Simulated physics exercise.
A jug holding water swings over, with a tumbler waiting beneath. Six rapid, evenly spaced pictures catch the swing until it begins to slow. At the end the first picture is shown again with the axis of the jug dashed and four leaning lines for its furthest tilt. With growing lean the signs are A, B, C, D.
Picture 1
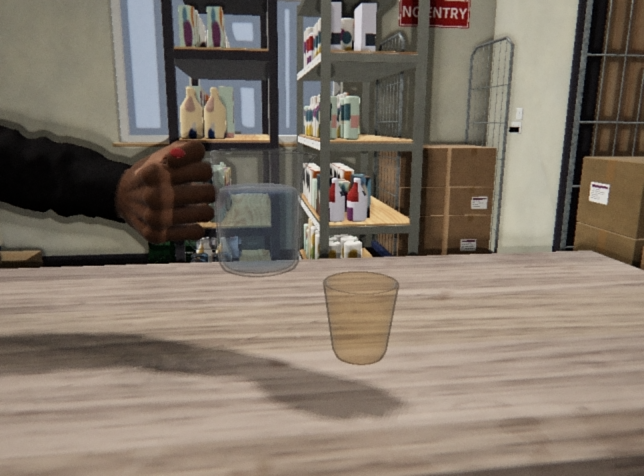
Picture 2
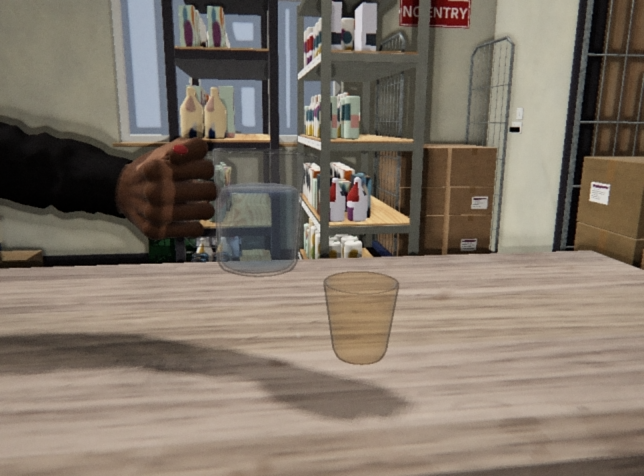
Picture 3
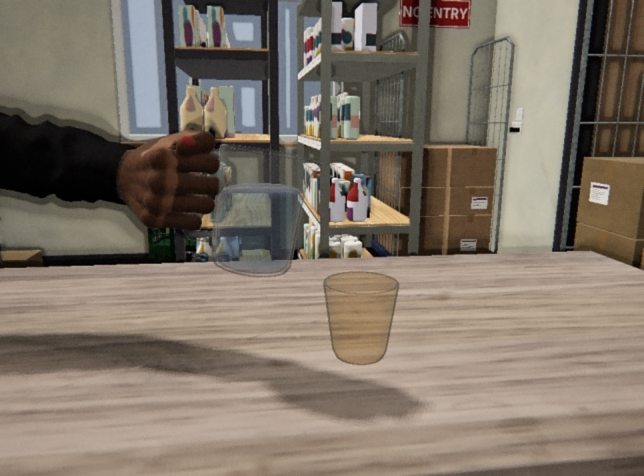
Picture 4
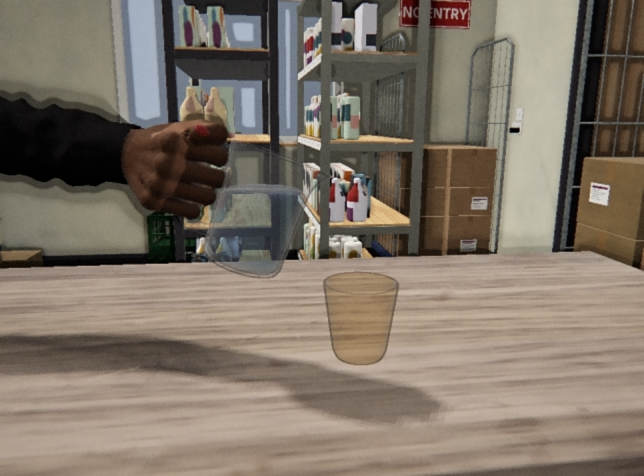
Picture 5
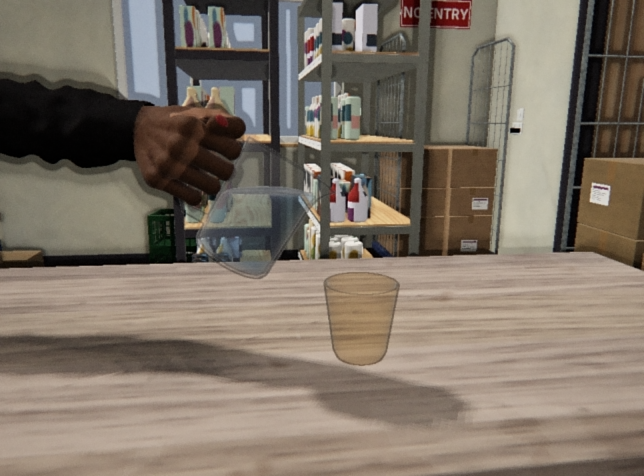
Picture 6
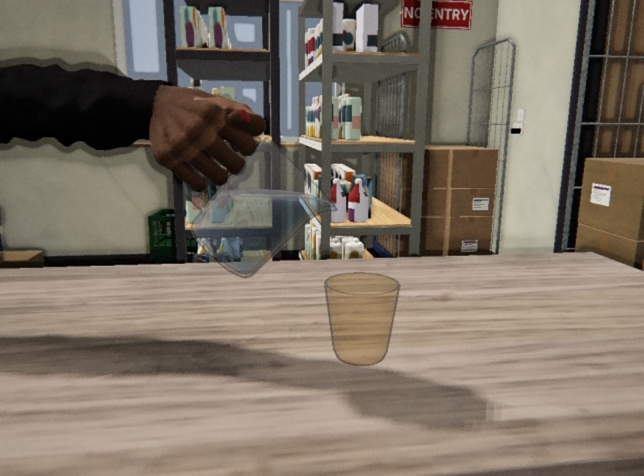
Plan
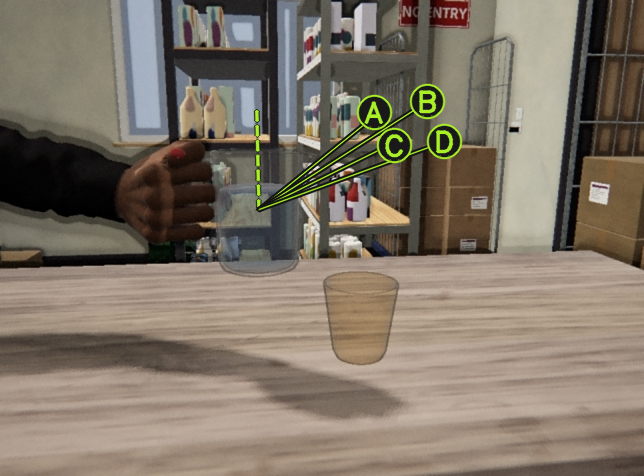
A dark-skinned hand in a black sleeve reaches in from the left, holding a clear, bluish jug of water above a pale wooden table, seen from a fixed view in a storeroom. An amber see-through tumbler stands near the middle, with stocked shelves, cardboard boxes and a red sign behind. The hand starts almost still, then rises slightly and turns, tilting the jug steadily rightward while the tumbler stays put.
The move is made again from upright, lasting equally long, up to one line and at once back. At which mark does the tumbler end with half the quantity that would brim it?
Best: C.
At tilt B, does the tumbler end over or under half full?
Under half.
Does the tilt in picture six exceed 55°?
No.
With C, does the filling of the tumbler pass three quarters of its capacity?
No, it does not.
On the marked copy, A at (362, 125); B at (413, 110); C at (377, 150); D at (428, 147).
With A, the tumbler ends with about 18 % of what it can hold.
With B, the tumbler ends with about 31 % of what it can hold.
With C, the tumbler ends with about 49 % of what it can hold.
With D, the tumbler ends with about 68 % of what it can hold.
